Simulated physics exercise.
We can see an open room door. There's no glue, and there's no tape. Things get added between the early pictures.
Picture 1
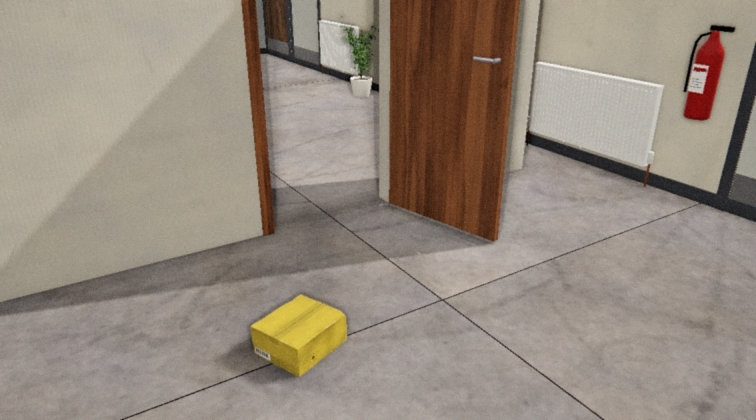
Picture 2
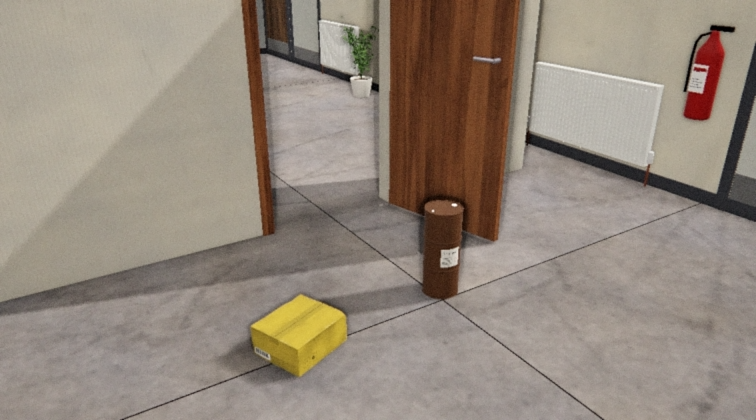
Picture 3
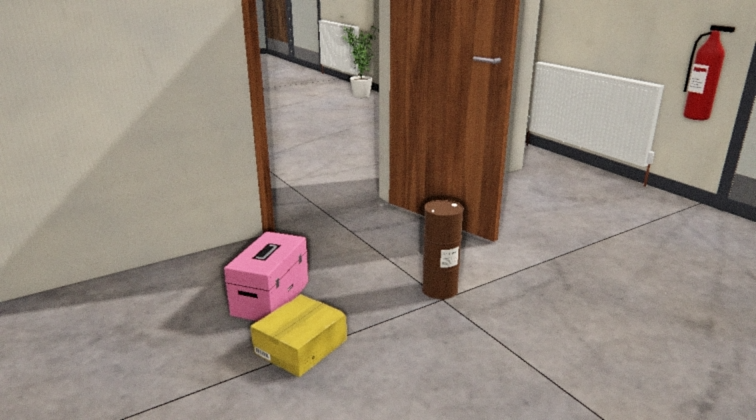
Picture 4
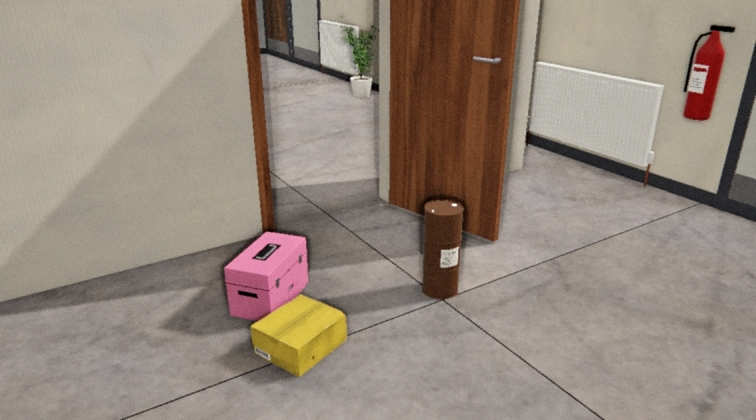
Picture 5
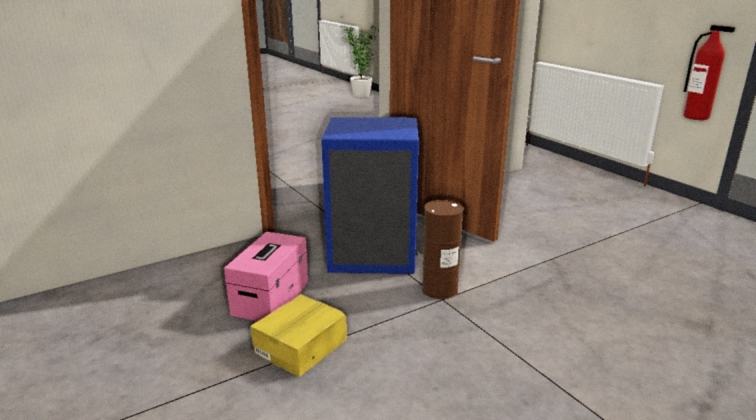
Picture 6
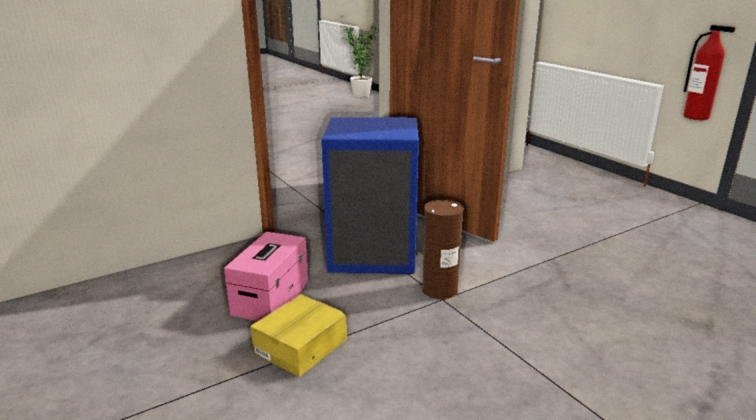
The video shows a yellow parcel on the floor near a wide-open wooden door; a brown canister appears, then a pink toolbox behind the parcel, and finally a large blue appliance, while the door stays still.
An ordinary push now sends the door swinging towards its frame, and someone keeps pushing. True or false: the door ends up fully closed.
False.
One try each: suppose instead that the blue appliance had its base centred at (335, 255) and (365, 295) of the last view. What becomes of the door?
Try 1: Door stays partly open. Try 2: Door ends up flush.
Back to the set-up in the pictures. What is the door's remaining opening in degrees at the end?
About 70°.
Then, 0.50 s later than the last frame, door at 99°.
Then, 0.80 s later than the last frame, door at 90°.
Then, 1.10 s later than the last frame, door at 80°.
Then, 1.30 s later than the last frame, door at 73°.
When it is over, door at 72°; all 4 as before. End places, in pixels of the last picture, blue appliance near (371, 195).
